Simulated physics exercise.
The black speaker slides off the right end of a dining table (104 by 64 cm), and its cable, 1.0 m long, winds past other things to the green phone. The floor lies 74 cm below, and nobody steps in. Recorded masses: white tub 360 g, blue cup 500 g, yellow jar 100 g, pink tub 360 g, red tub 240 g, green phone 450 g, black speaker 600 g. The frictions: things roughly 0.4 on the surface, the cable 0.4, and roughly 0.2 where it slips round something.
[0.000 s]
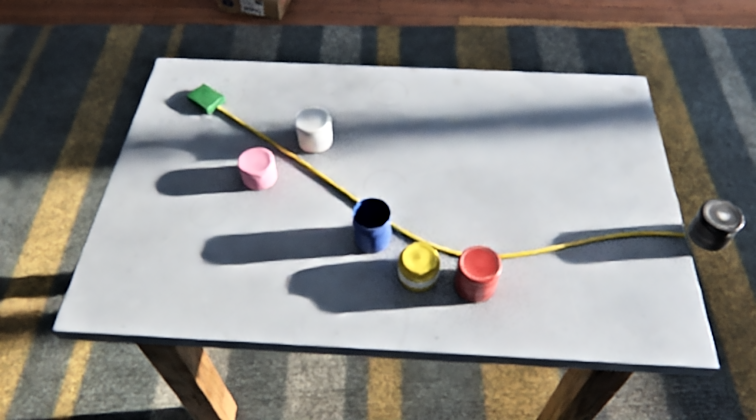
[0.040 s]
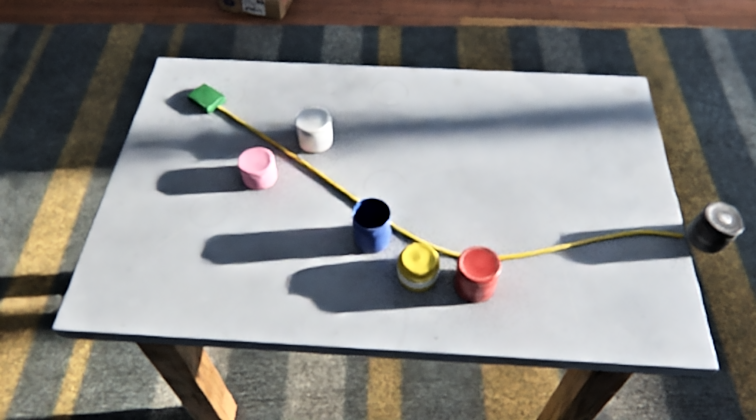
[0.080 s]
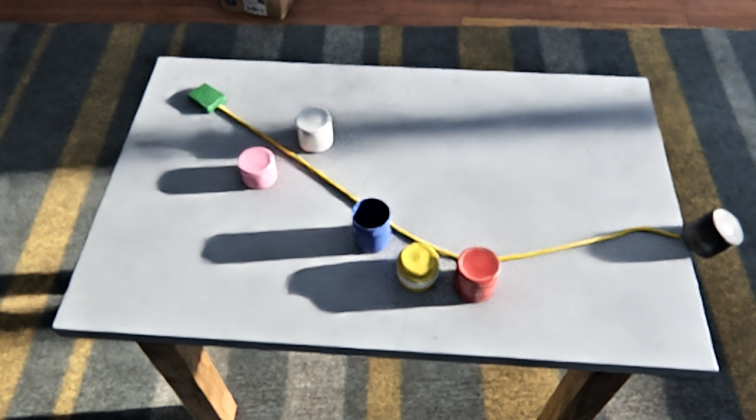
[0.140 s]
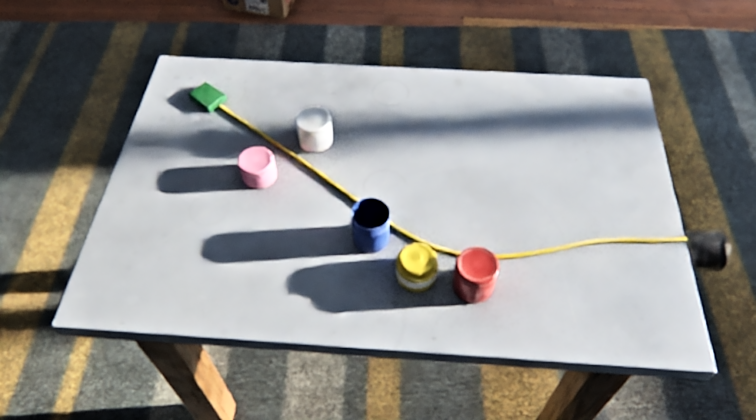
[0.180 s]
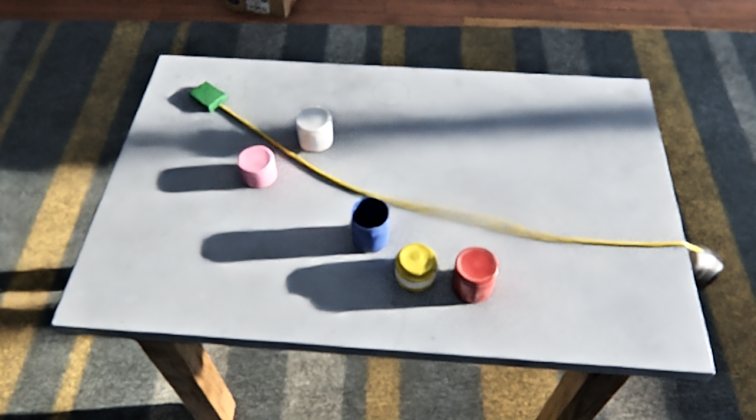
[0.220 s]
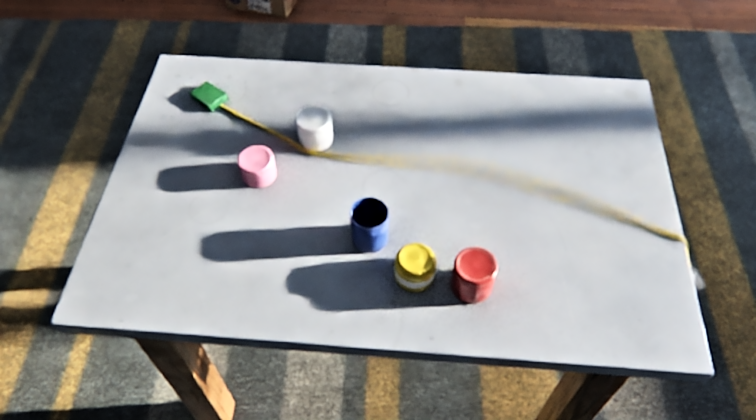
The footage shows a black speaker dropping off the right end of a table holding tubs, a cup and a jar, while the yellow cable joined to a green phone lifts clear of the containers and shifts toward the white tub.
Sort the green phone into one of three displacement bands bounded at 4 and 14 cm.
Band: Large.
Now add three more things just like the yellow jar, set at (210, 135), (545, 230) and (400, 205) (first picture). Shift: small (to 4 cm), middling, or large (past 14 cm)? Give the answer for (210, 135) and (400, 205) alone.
In turn: Small, large.
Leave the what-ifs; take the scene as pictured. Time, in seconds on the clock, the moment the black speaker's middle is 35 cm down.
Never.
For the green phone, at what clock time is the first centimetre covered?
For the green phone, around 0.26 seconds.
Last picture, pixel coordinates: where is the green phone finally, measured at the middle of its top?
Near (288, 134).
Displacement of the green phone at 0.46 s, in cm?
Green phone: Roughly 6 cm.
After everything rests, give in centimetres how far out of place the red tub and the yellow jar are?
The red tub ends up 0 cm from where it began, and the yellow jar 0 cm.
By 0.5 s, the cable's tail end at (244, 115); green phone 6 cm off its start, black speaker over the edge, white tub 1 cm off its start.
By 0.7 s, the cable's tail end at (258, 122); green phone 9 cm off its start, black speaker over the edge, white tub 1 cm off its start.
By 1.0 s, the cable's tail end at (274, 130); green phone 13 cm off its start at (259, 119), black speaker over the edge, white tub 1 cm off its start at (316, 113).
By 1.2 s, the cable's tail end at (285, 136); green phone 16 cm off its start, black speaker over the edge, white tub 1 cm off its start.
By 2.4 s, the cable's tail end at (304, 143); green phone 21 cm off its start at (288, 134), black speaker over the edge, white tub 2 cm off its start at (322, 113).
